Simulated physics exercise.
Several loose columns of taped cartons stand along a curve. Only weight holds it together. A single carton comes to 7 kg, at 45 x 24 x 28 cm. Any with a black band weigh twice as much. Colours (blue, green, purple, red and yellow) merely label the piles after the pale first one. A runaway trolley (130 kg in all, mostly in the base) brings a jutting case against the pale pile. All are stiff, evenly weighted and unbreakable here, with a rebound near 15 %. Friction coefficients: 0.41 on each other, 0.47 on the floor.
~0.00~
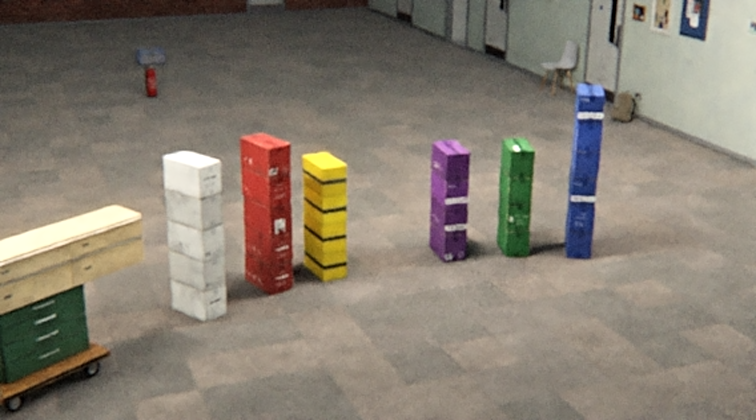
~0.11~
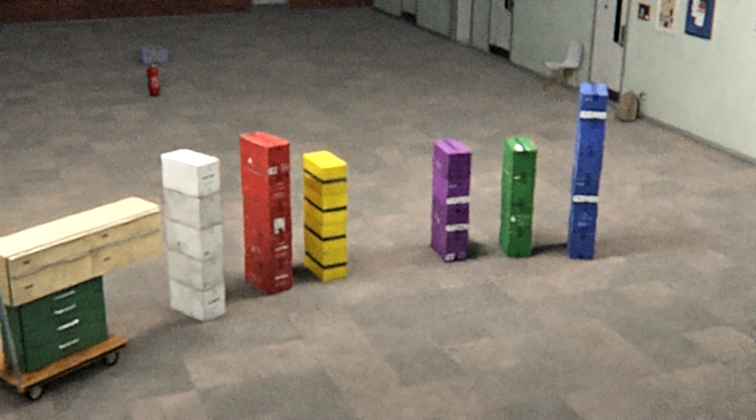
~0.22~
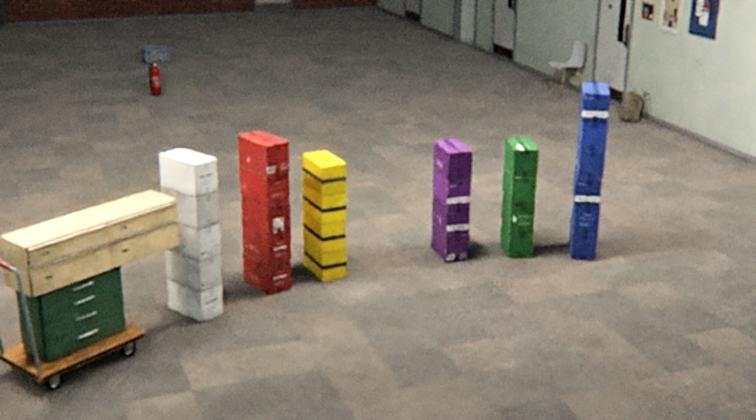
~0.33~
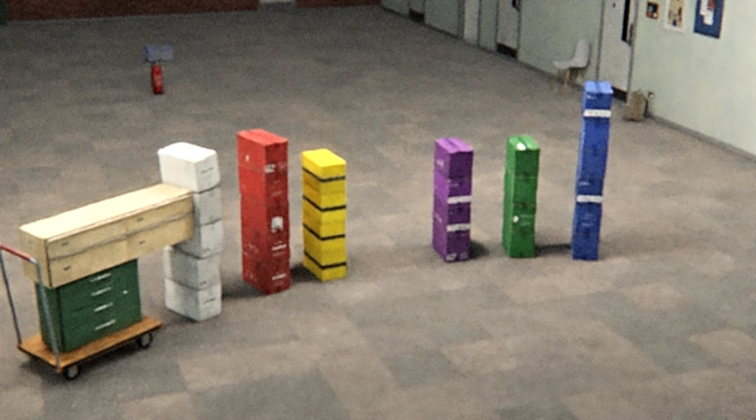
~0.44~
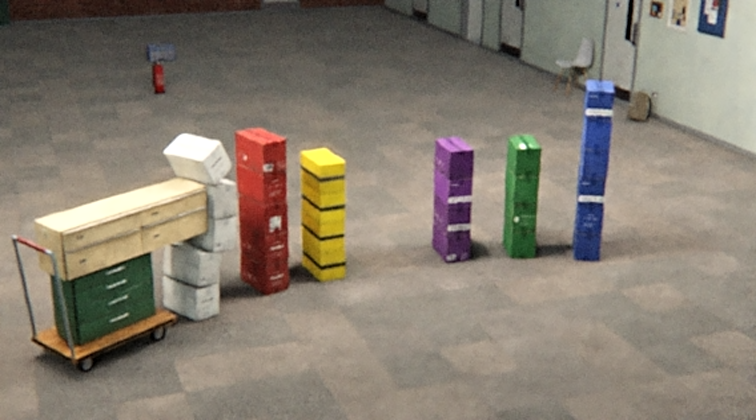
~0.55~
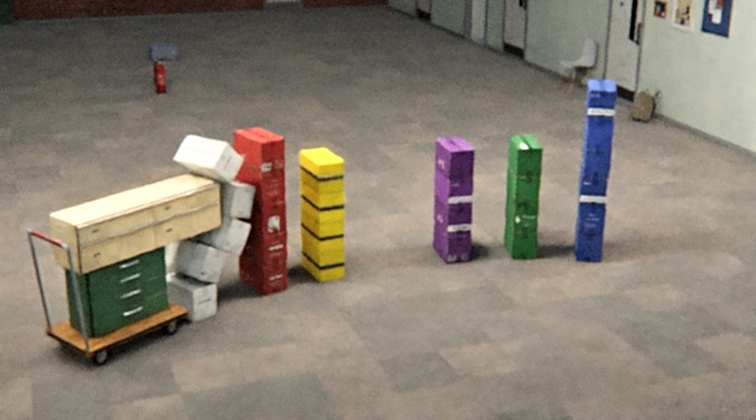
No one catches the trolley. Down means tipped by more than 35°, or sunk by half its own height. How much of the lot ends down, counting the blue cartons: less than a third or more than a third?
Ending down: Less than a third.
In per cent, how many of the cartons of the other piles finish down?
About 30 per cent.
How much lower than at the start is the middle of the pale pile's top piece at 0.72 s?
Roughly 10 cm.
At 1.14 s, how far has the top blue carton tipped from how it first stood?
Roughly 0°.
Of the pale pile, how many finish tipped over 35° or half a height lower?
The count is 3.
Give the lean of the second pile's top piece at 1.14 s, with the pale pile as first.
Roughly 20° from upright.
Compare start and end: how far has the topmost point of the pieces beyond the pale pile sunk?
Some 0 cm lower.
By 0.72 s, 3 of the pale pile down; none of the 6 blue cartons down (0 of 23 in all colours); top blue carton unmoved; top red carton moved 9 cm.
By 1.14 s, 3 of the pale pile down; none of the 6 blue cartons down (0 of 23 in all colours); top blue carton unmoved; top red carton tilted 22°.
By 1.74 s, 3 of the pale pile down; none of the 6 blue cartons down (7 of 23 in all colours); top blue carton unmoved; top red carton on its side.
When it is over (4.2 s), 3 of the pale pile down; none of the 6 blue cartons down (7 of 23 in all colours); top blue carton unmoved; top red carton on its side. That is 0 per cent. In pixels of the last frame, middles, top blue carton near (601, 100), top red carton near (416, 220).
